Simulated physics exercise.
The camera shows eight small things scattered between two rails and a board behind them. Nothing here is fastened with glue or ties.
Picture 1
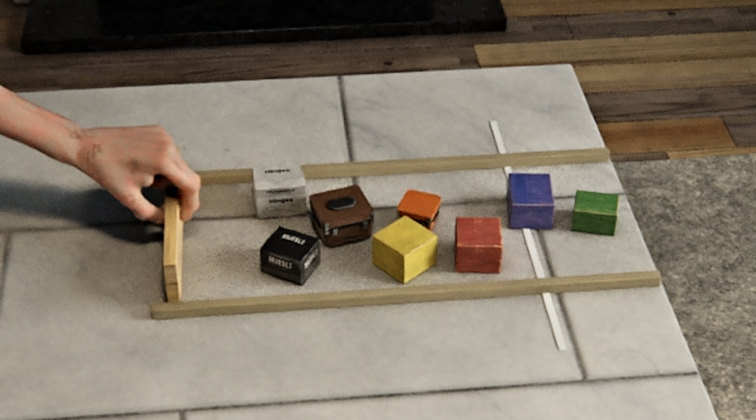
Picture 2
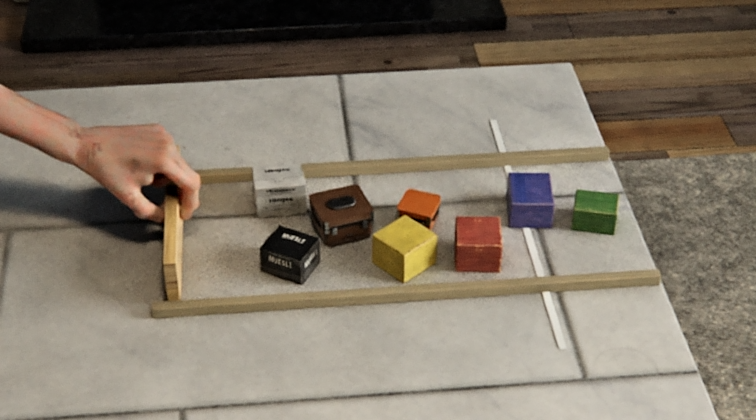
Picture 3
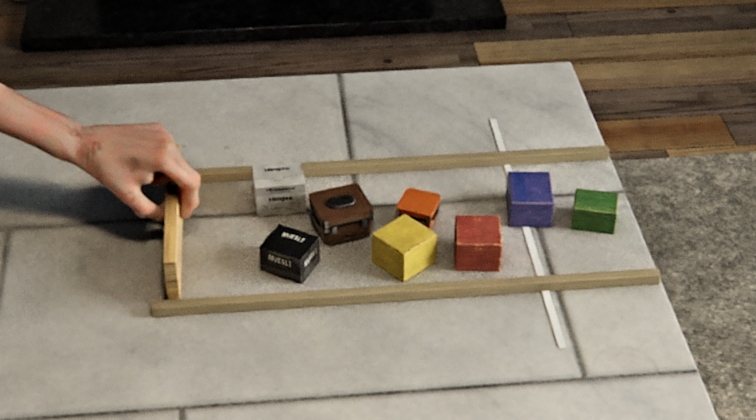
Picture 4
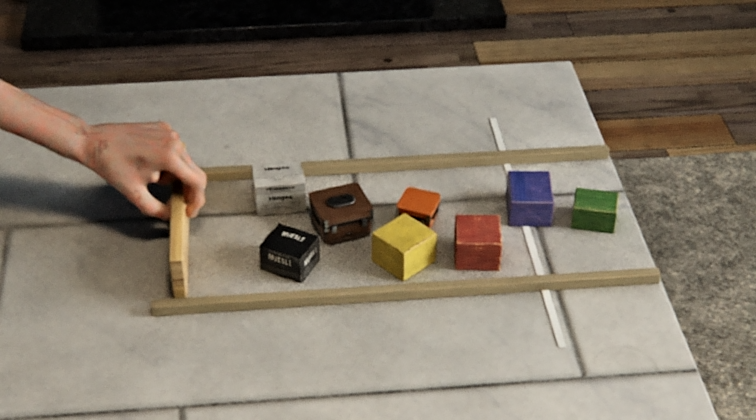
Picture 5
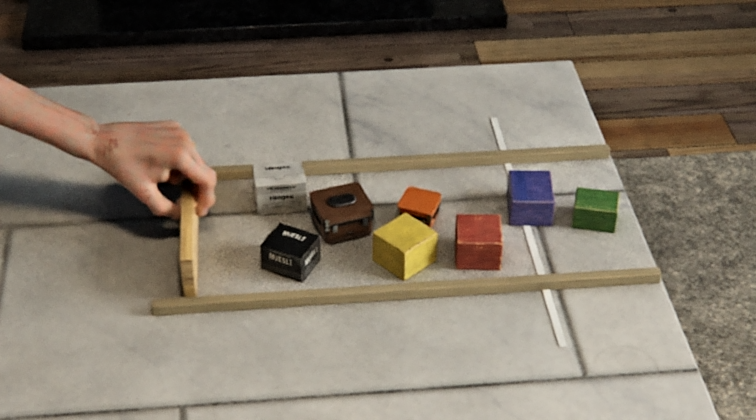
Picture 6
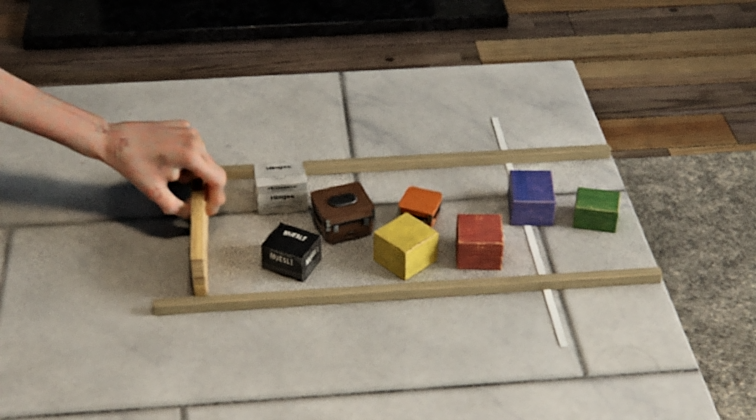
Hand sliding a wooden board slightly right between two rails on a tiled surface, while eight small scattered blocks and boxes stay still.
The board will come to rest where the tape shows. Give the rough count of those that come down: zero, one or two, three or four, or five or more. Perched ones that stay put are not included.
Overboard: One to two.
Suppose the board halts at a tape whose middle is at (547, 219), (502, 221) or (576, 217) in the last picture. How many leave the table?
The three tries give 3, 1 and 5.
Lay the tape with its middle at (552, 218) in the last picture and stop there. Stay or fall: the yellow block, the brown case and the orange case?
Note: Yellow block remains; brown case remains; orange case remains.
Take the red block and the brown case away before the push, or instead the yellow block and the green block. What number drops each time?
Try one: 0; try two: 0.
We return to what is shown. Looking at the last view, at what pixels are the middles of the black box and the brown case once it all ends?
The black box finishes at (557, 233); the brown case finishes at (551, 204).
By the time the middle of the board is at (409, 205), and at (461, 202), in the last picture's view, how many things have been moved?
Counts: 6, 8.
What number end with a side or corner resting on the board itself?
Well, it touches 3.
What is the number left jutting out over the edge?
I make it 2.
Early on, none off yet; green block at rest near (597, 210); blue block at rest near (531, 198); red block at rest near (479, 242).
A while later, none off yet; green block at rest near (597, 210); blue block at rest near (531, 198); red block travelled about its own width near (545, 244).
Finally, the number that fall off is one or two; lost, green block.
